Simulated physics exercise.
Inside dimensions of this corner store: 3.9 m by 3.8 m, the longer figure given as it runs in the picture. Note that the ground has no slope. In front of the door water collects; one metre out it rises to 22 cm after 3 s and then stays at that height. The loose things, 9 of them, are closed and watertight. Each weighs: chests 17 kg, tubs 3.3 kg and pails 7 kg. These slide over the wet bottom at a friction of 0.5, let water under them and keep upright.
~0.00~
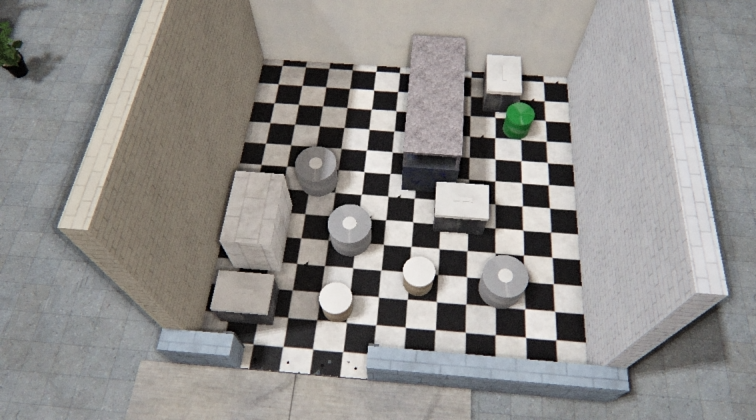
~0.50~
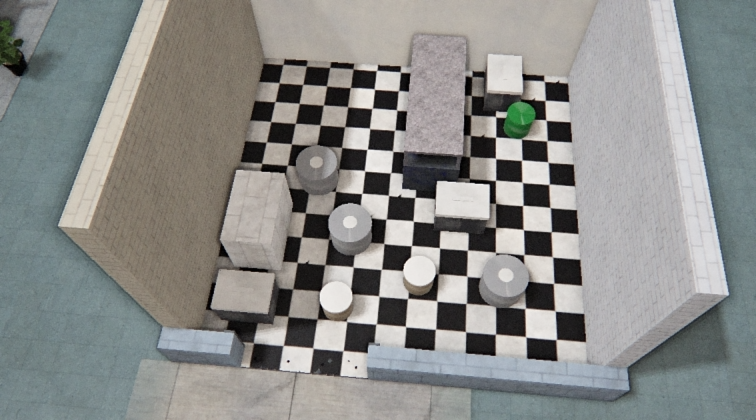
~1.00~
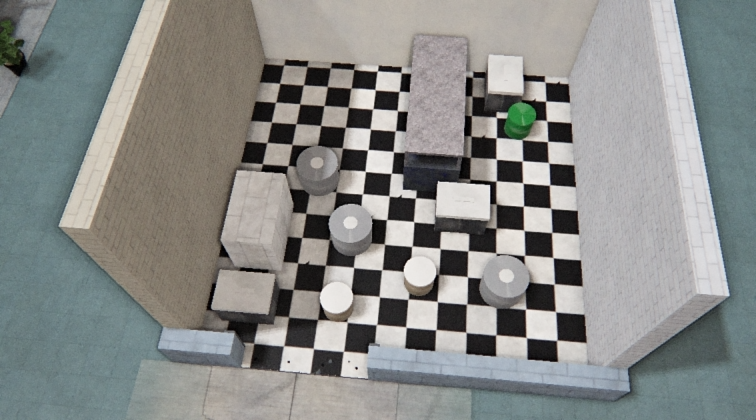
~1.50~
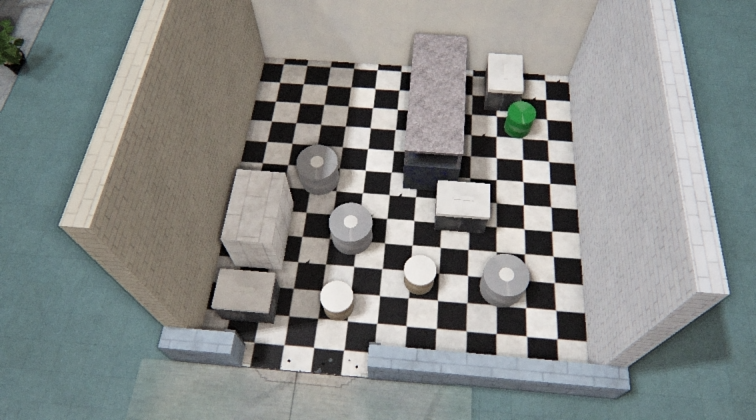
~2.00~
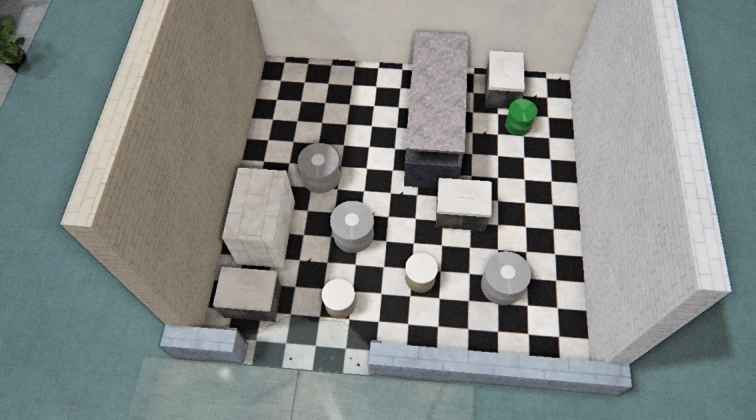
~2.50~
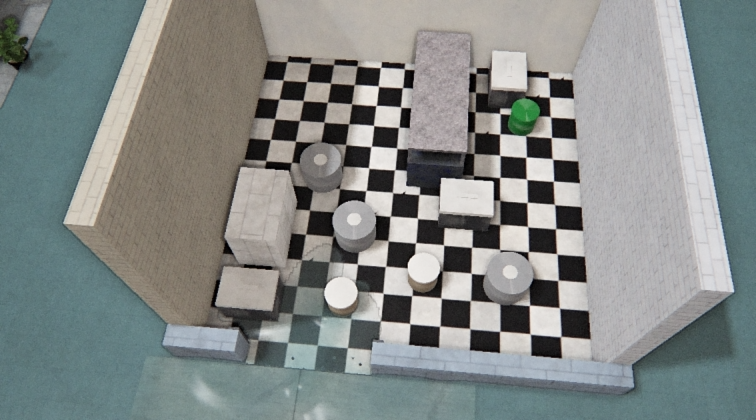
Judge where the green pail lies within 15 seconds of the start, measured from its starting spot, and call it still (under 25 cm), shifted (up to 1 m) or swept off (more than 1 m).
It is shifted.
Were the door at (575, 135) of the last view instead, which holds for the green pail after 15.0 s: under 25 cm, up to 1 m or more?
The green pail drifts well away.
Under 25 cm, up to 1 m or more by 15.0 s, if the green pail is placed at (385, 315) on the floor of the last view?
It goes a long way.
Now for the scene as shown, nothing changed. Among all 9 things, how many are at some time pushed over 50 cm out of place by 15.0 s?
Counting them up, I find 9.
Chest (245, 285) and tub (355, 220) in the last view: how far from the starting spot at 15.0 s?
Respectively 150 and 200 centimetres.
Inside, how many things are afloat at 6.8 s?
Count at that moment: 4.
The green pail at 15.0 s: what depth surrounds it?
Somewhere close to 16 cm.
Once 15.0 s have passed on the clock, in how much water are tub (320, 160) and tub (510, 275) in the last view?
First about 15 cm, second about 18 cm.
After 3.5 s the green pail is near (526, 110), 0.0 m from its start, aground; 0 afloat.
After 6.8 s the green pail is near (526, 110), 0.0 m from its start, aground; 4 afloat.
After 11.0 s the green pail is near (489, 128), 0.5 m from its start, afloat; 8 afloat.
After 15.0 s the green pail is near (487, 148), 0.8 m from its start, afloat; 9 afloat.
